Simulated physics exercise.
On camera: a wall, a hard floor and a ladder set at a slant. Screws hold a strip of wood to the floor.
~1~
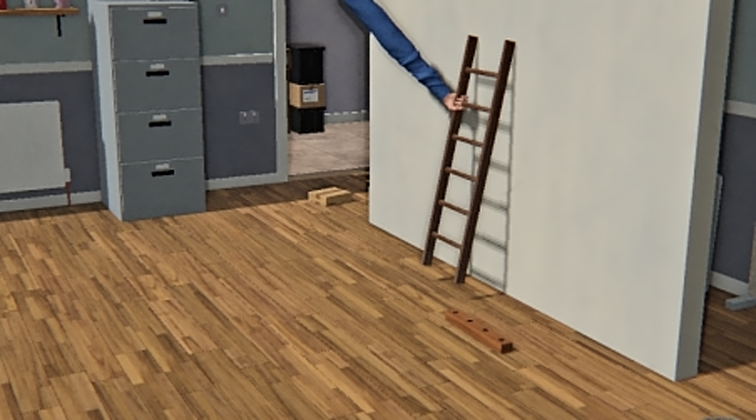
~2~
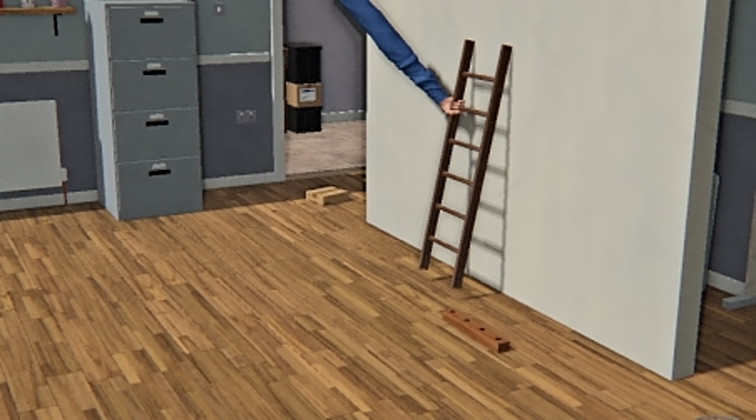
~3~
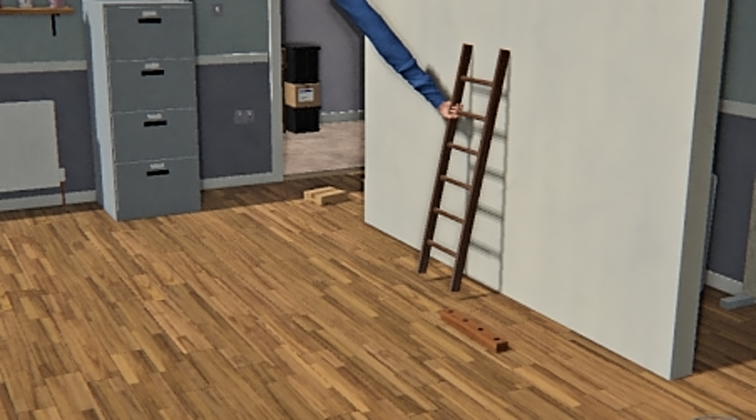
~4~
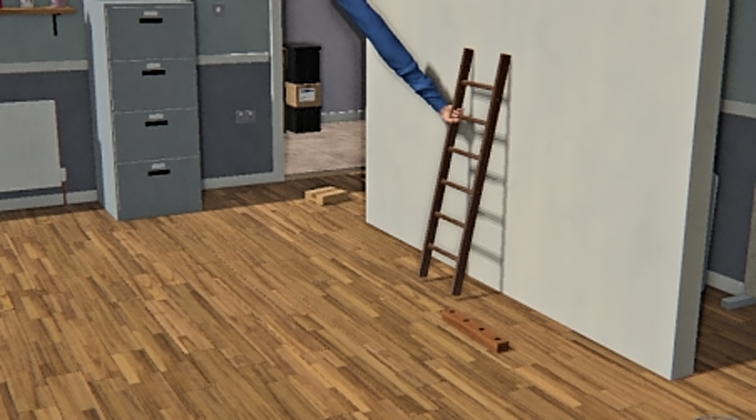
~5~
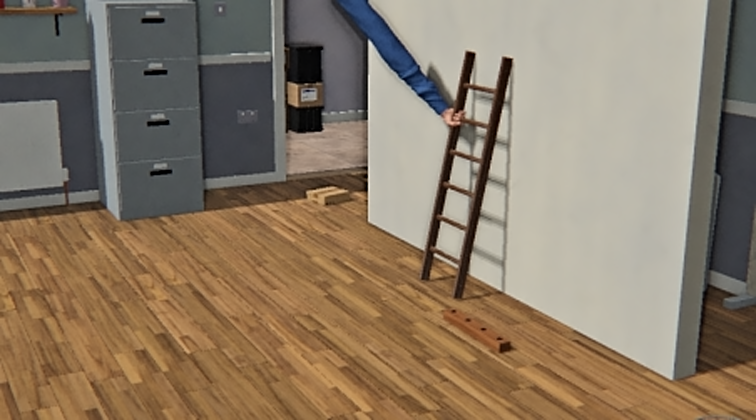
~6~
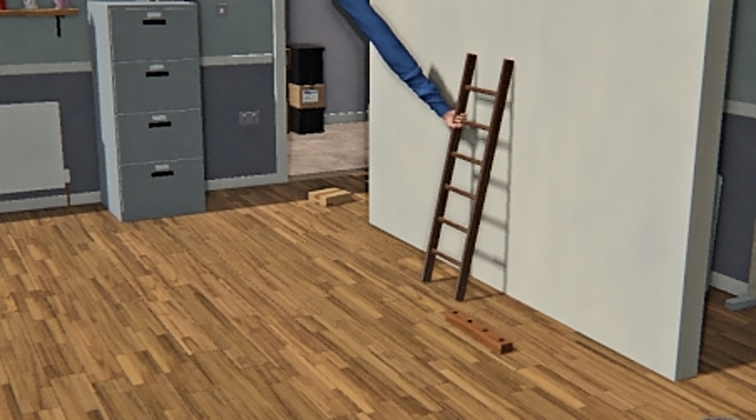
The clip shows a blue-sleeved arm holding a brown ladder at a slant beside a pale wall, behind a reddish-brown wooden strip on the floor. The hand lowers the ladder slightly, and little else moves.
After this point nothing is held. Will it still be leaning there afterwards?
Does not shift.
Then, 0.72 s past the last view, brown ladder at rest near (465, 176).
Finally, the brown ladder holds its place, near (466, 176).
